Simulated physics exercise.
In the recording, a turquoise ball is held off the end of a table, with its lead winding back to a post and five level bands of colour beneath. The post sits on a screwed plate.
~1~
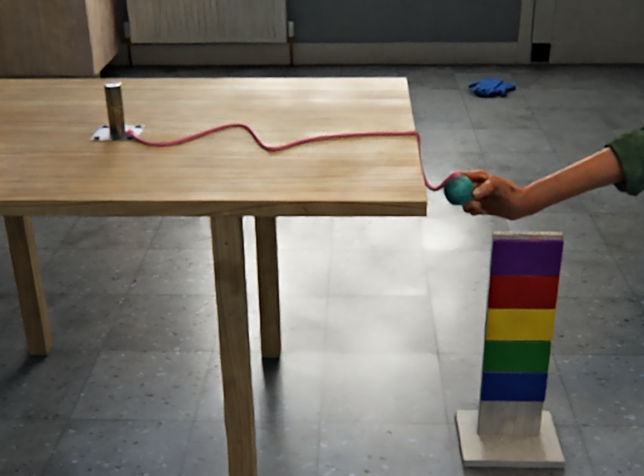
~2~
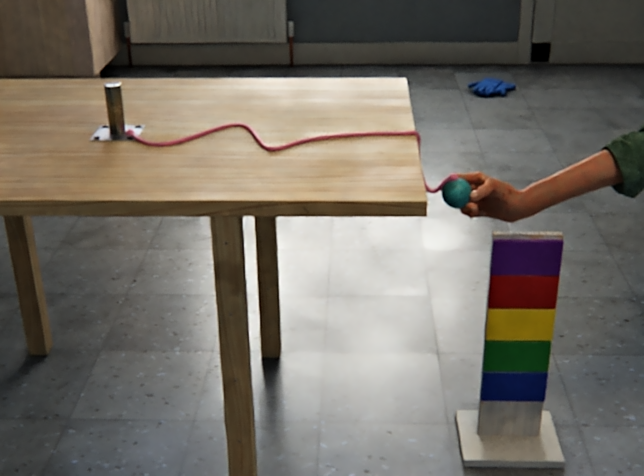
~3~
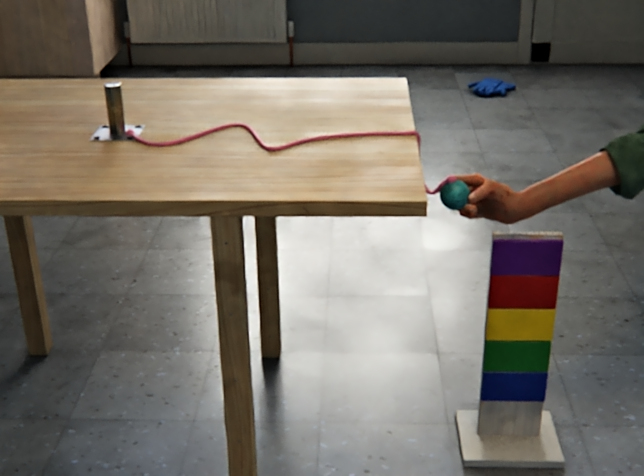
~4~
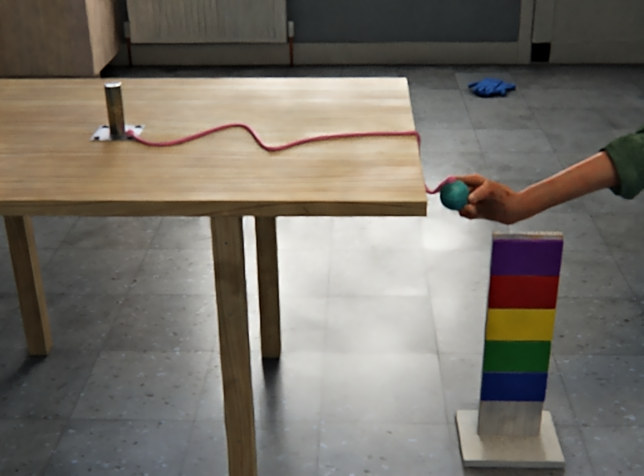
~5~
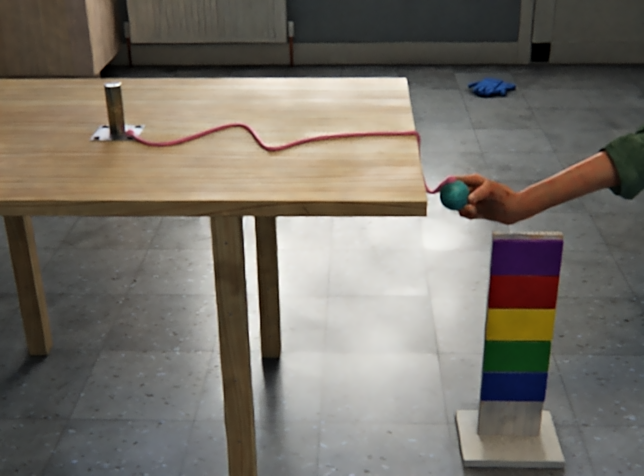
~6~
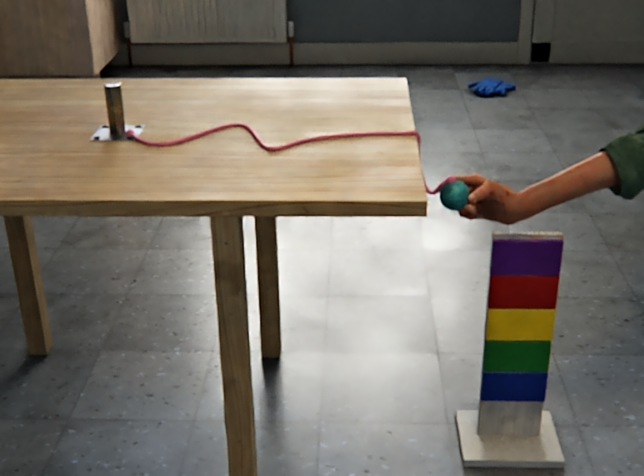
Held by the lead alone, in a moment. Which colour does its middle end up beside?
Yellow.
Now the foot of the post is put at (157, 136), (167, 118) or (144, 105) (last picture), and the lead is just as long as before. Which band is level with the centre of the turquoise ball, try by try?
Going case by case, it's green, green and finally yellow.
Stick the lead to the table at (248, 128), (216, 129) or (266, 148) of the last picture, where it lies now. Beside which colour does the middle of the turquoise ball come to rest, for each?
One try after another: Red, then red, then purple.
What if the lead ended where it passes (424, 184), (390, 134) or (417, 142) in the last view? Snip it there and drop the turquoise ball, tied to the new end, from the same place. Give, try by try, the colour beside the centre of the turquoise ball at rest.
In order of the tries: Red; then above them all; then purple.
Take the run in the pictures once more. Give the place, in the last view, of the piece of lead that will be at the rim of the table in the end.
Check around (324, 138) - that's where it is.
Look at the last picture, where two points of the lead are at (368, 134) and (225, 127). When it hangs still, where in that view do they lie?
First: (417, 187). Second: (260, 134).
Soon after, ball near (418, 301); level with red.
After that, ball near (416, 321); level with yellow.
In the end, ball near (413, 321); level with yellow. The yellow one.
